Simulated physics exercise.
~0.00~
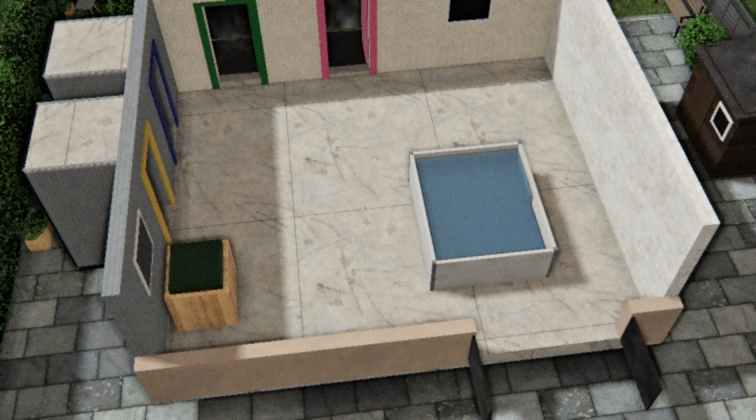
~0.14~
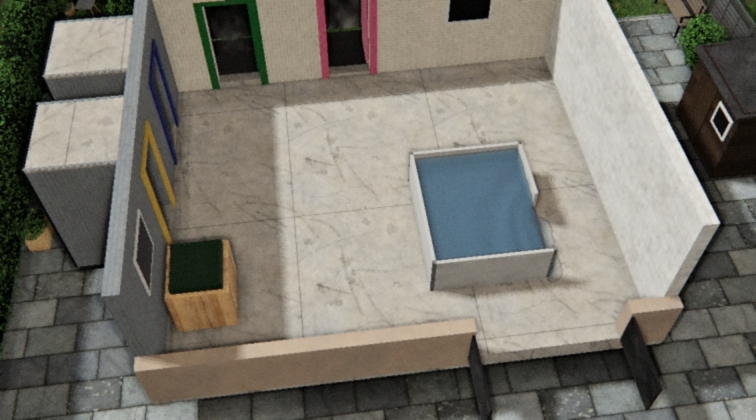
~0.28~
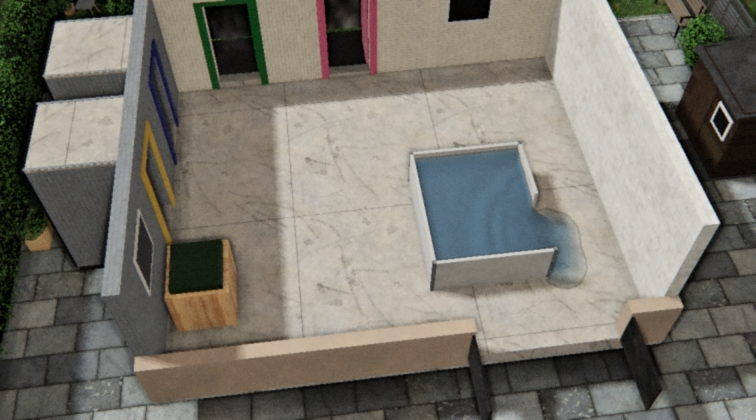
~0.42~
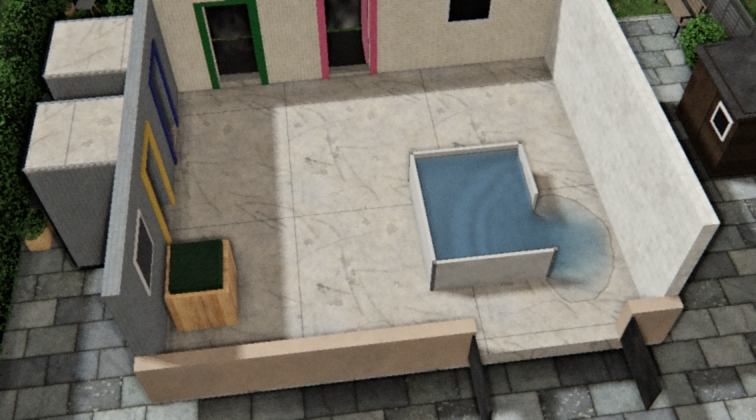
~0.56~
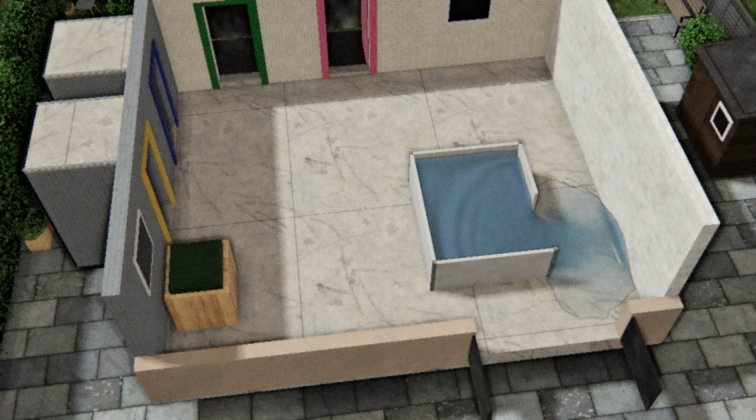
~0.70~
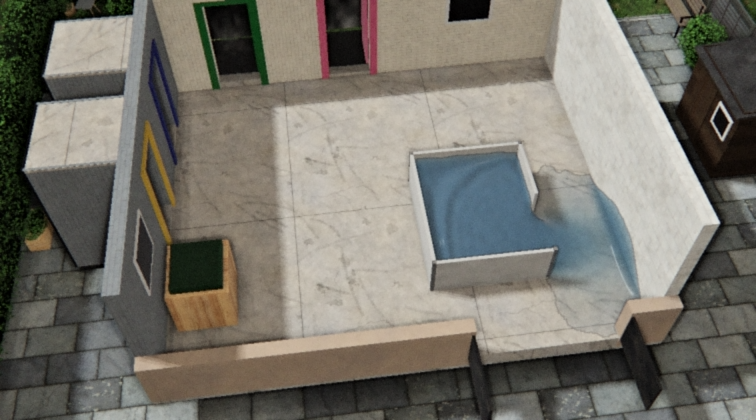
The video shows a walled courtyard seen from above, where part of the right side of an open water tank gives way and water pours out, fanning across the pale floor and washing against the right-hand wall.
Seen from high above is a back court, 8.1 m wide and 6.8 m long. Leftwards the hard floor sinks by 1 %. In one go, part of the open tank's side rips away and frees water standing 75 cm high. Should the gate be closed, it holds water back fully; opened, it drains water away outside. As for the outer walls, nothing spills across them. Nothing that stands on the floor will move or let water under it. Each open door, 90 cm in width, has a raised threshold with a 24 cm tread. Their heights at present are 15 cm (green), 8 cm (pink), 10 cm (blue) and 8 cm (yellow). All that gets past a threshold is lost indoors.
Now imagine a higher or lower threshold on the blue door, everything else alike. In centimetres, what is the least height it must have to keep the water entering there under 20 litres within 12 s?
7.5 cm.
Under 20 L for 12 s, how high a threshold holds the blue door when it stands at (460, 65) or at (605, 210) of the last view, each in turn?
You'd want roughly 12.0 cm there first, then roughly 36 cm.
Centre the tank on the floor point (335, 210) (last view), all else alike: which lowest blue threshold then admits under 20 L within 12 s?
Some 7.0 cm.
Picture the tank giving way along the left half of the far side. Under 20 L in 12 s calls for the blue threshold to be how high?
That way, roughly 13.5 cm.
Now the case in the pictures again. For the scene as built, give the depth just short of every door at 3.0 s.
Lab note, depth in cm: Green 0; pink 0; blue 0; yellow 0.
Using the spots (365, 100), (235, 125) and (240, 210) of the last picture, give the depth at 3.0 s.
Taking the spots in order: About 0, 0 and 0 centimetres.
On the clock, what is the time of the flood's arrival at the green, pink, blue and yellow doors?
Green = 5.0 s, pink = 3.8 s, blue = 6.5 s, yellow = 7.0 s.
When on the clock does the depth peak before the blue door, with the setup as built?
Some 7.5 s, more or less.
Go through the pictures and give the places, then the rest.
The first frame shows still water, 75 cm deep, in the open tank at (479, 202); the blue door at (165, 108) is dry.
In the second frame, the front is at a hidden place, 0.3 m from the gap at (538, 240); 0.2 m2 of floor is wet, 75 cm left at the back.
In the third frame, the front is at (576, 234), 0.8 m from the gap at (538, 240); 1.0 m2 of floor is wet, 75 cm left at the back.
In the fourth frame, the gap is at (538, 241), the front 1.3 m out at (607, 236); the back of the open tank holds 75 cm.
In the fifth frame, the gap is at (538, 241), the front 1.5 m out at (631, 282); the back of the open tank holds 73 cm.
In the sixth frame, the front is at (590, 179), 1.7 m from the gap at (538, 241); 4.0 m2 of floor is wet, 66 cm left at the back; the blue door at (165, 108), 7.5 m from the gap, is still 7.1 m from the nearest water.
After 1.4 s water covers 10 % of the floor, deepest (67 cm) near (636, 313); it has not reached the blue door.
After 3.0 s water covers 35 % of the floor, deepest (35 cm) near (636, 313); it has not reached the blue door.
After 12.0 s water covers 85 % of the floor, deepest (12 cm) near (172, 245); 10 cm at the blue door, 1 litre in over its 10 cm threshold.
At the blue door as built, the water arrived by 6.5 s and peaked near 11 cm at 7.6 s.
With a threshold of 6.5 cm, 34 litres would have come in within the 12 s; with 9 cm, 5 litres. So under 20 litres takes about 7.5 cm.
